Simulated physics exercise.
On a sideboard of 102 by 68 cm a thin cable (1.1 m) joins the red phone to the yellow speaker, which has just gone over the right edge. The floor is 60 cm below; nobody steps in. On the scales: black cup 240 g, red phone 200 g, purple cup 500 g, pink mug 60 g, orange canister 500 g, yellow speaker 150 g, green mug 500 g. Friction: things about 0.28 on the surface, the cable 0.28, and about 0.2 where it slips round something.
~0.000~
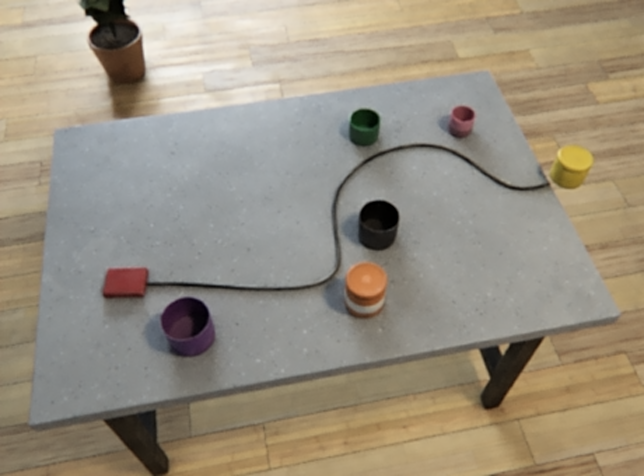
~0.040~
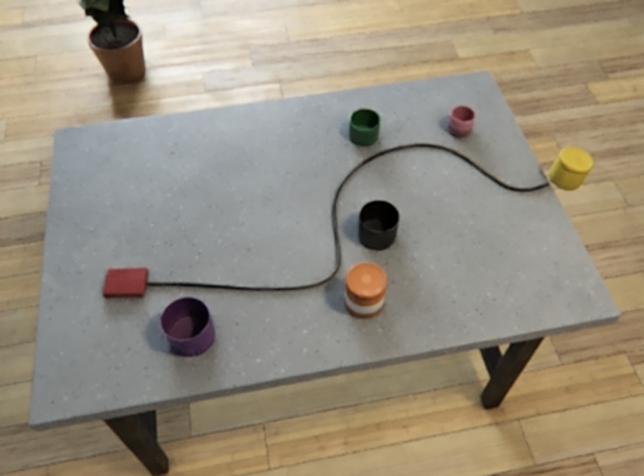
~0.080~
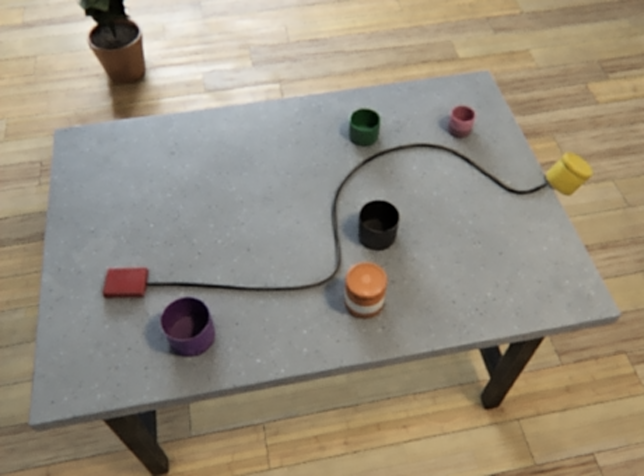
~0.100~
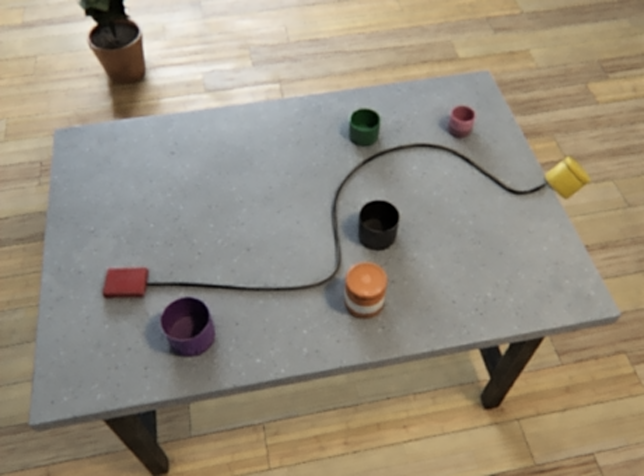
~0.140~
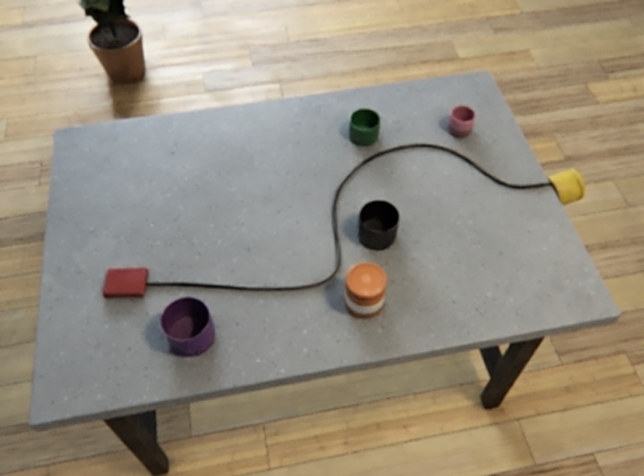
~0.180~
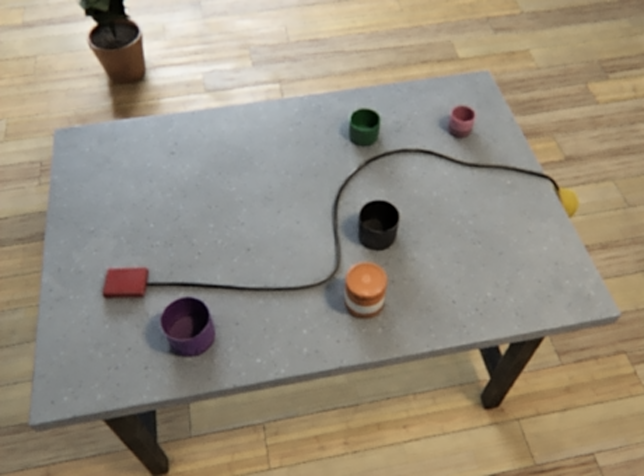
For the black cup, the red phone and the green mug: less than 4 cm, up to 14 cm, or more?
The black cup stays in the low band, the red phone ends far away, the green mug stays in the low band.
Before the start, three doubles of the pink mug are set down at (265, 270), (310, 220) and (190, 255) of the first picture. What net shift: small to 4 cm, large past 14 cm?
In turn: Large, small, small.
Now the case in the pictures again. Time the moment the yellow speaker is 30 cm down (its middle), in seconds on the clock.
About: 0.32 s.
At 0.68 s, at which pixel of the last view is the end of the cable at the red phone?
Near (280, 228).
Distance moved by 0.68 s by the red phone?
Red phone 25 cm.
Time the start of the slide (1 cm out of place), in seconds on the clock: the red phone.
About: Red phone 0.34 s.
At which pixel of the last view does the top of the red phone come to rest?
At about (341, 217).
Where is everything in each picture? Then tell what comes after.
In the first frame, black cup (379, 216); red phone (125, 280); green mug (365, 119); cable runs through (505, 184) (412, 145) (337, 194) (328, 278) (208, 285).
In the second frame, yellow speaker (576, 159); cable runs through (504, 185) (337, 194) (209, 285).
In the third frame, yellow speaker (569, 174); cable runs through (503, 185) (337, 194) (209, 285).
In the fourth frame, yellow speaker (568, 178); cable runs through (503, 186) (337, 194) (209, 285).
In the fifth frame, yellow speaker (563, 189); cable runs through (506, 184) (337, 194) (209, 285).
In the sixth frame, black cup (379, 216); red phone (125, 280); green mug (365, 119); cable runs through (522, 170) (417, 150) (339, 193) (328, 277) (209, 285).
After 0.4 s, the cable's tail end at (193, 248); red phone 11 cm off its start, yellow speaker over the edge.
After 0.7 s, the cable's tail end at (280, 228); red phone 27 cm off its start, yellow speaker over the edge.
After 0.9 s, the cable's tail end at (337, 239); red phone 41 cm off its start at (336, 219), yellow speaker over the edge.
After 1.2 s, the cable's tail end at (339, 237); red phone 42 cm off its start, yellow speaker over the edge.
After 2.4 s, the cable's tail end at (339, 237); red phone 42 cm off its start at (341, 217), black cup 0 cm off its start at (380, 216), green mug 0 cm off its start at (365, 119), yellow speaker over the edge.
